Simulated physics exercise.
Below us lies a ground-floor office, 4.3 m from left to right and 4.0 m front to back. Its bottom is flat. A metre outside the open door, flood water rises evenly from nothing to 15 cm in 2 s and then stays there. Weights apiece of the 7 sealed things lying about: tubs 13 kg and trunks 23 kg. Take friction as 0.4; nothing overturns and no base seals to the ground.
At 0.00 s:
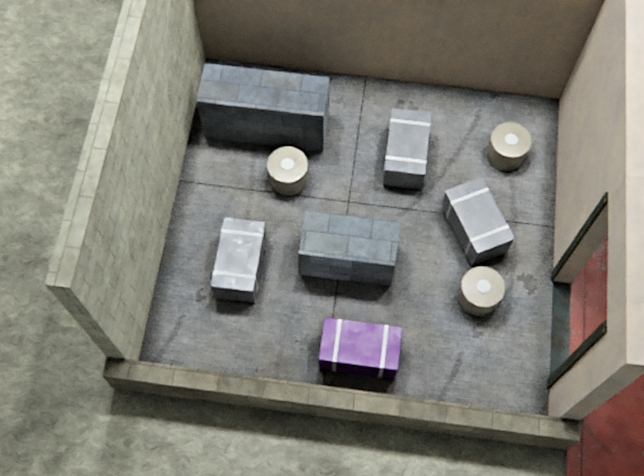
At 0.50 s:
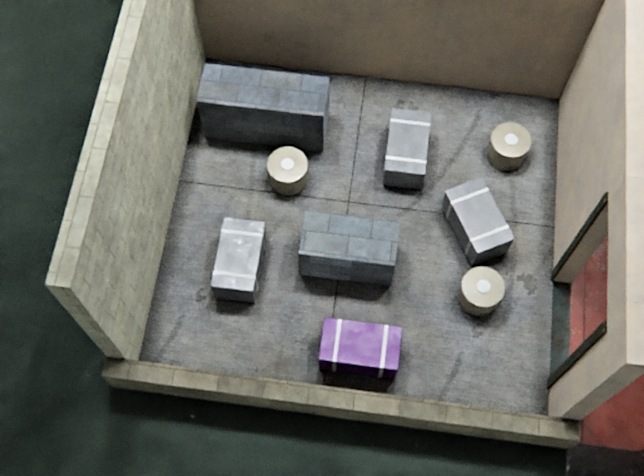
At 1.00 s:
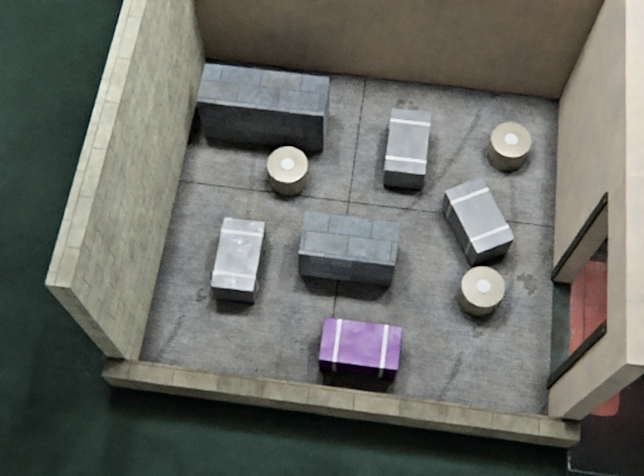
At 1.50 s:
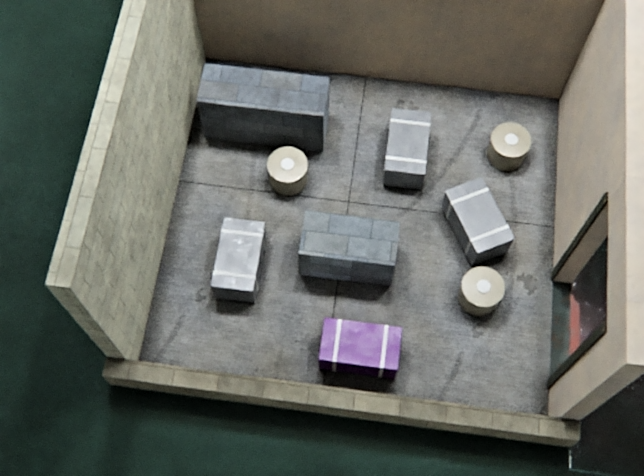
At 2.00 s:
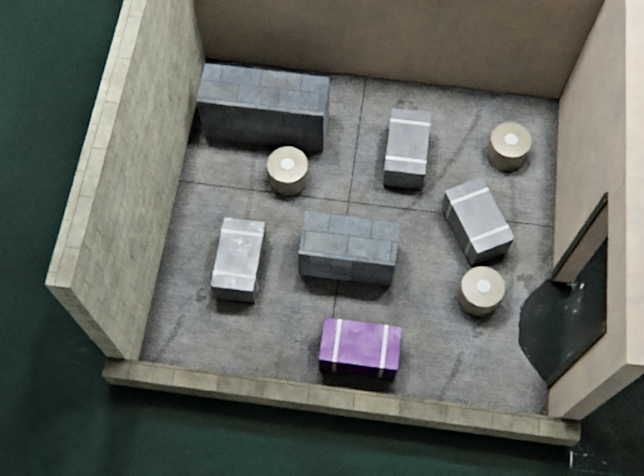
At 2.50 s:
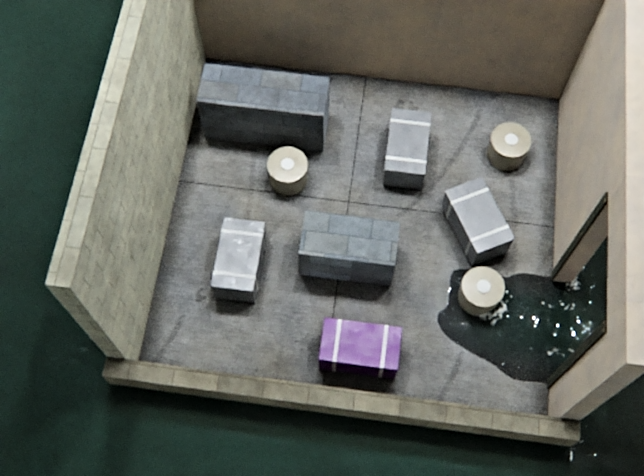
Dark water covering the ground outside a walled room, then spreading through the right-hand doorway around a round tub, the trunks staying still.
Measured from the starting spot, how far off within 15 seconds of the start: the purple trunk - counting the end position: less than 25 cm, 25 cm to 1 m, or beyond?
The purple trunk ends far away.
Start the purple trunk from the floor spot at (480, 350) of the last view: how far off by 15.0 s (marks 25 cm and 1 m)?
It travels far.
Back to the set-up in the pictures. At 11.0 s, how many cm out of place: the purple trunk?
Roughly 200 cm by then.
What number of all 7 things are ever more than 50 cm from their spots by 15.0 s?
I count 4.
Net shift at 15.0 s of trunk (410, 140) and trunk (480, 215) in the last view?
In turn: 20 cm, 30 cm.
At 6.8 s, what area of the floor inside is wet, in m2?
Roughly 11.5 m2.
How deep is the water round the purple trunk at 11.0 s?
About 10 cm.
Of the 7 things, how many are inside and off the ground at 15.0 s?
6 of them.
After 3.5 s the purple trunk is near (361, 343), 0.0 m from its start, aground; 0 afloat.
After 6.8 s the purple trunk is near (287, 334), 0.8 m from its start, aground; 0 afloat.
After 11.0 s the purple trunk is near (172, 341), 1.9 m from its start, afloat; 3 afloat.
After 15.0 s the purple trunk is near (176, 325), 1.9 m from its start, afloat; 6 afloat.
